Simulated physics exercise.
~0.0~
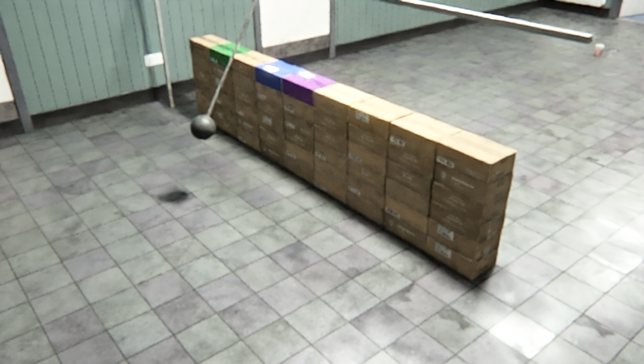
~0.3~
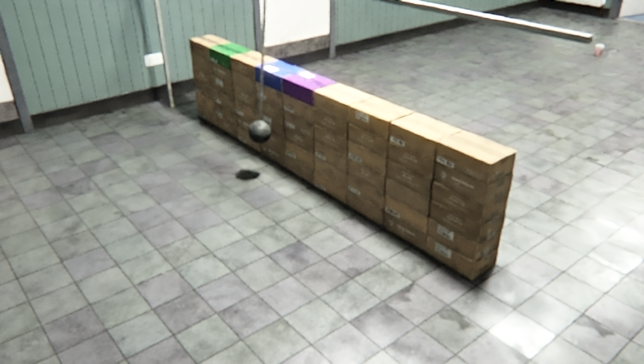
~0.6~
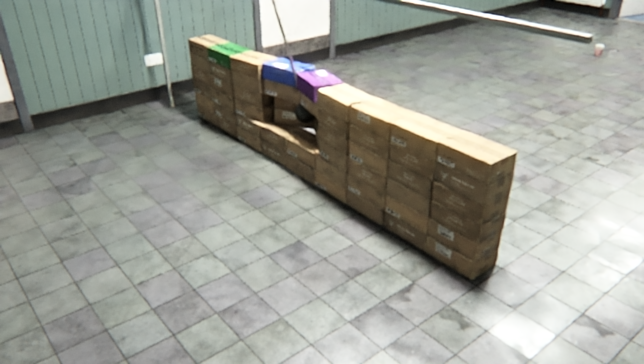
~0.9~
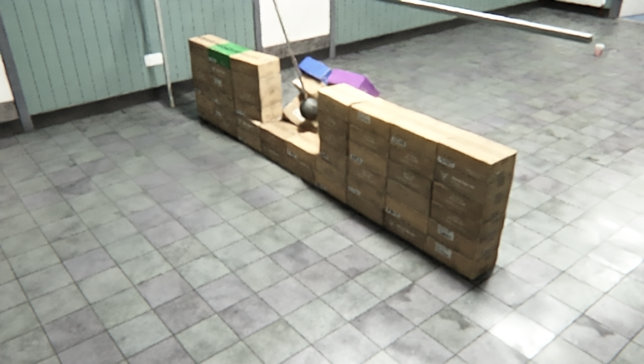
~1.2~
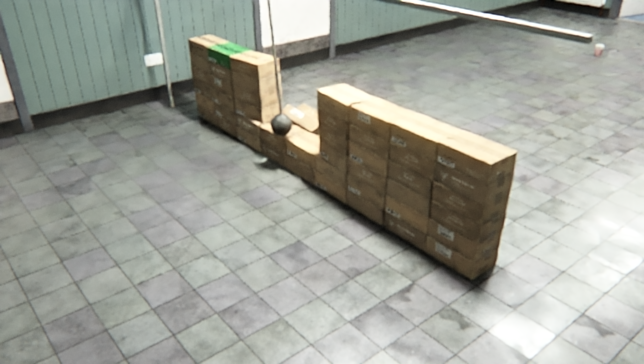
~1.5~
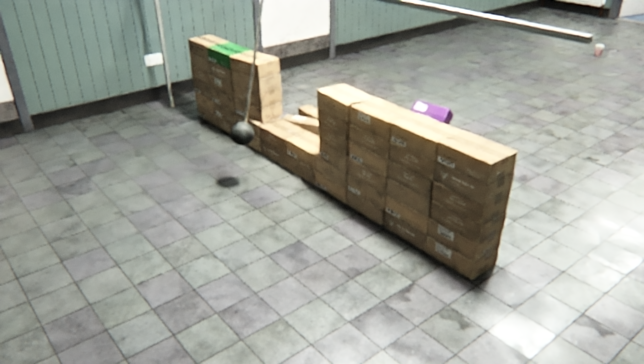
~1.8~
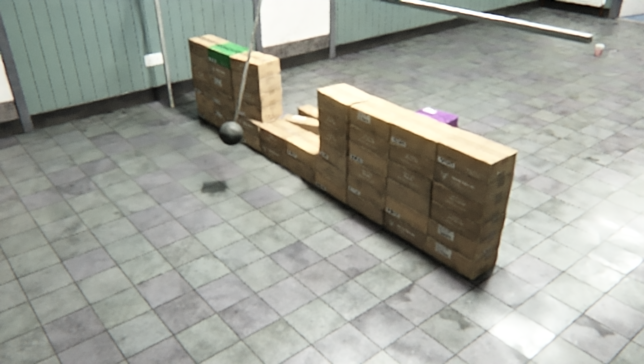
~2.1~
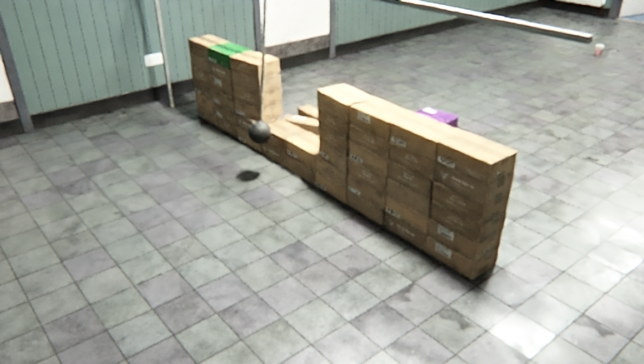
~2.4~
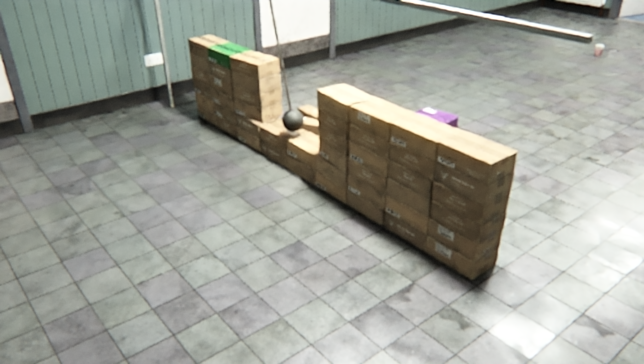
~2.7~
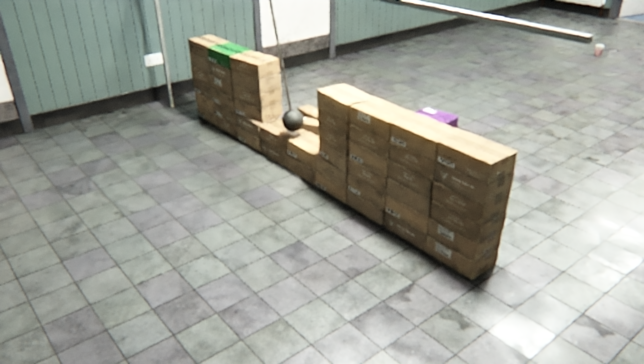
At first, a dark ball on a line hangs to the left of a long, low wall of brown boxes, with green, blue and purple ones along the top. The ball swings right and strikes the wall beneath the blue and purple boxes, punching a hole through it. Those two boxes tip and tumble off behind as a gap opens. The ball swings back out to the left, then returns toward the gap. At the end, the ball is at the notch, the purple box lies on the floor behind the wall, and the green box remains on top.
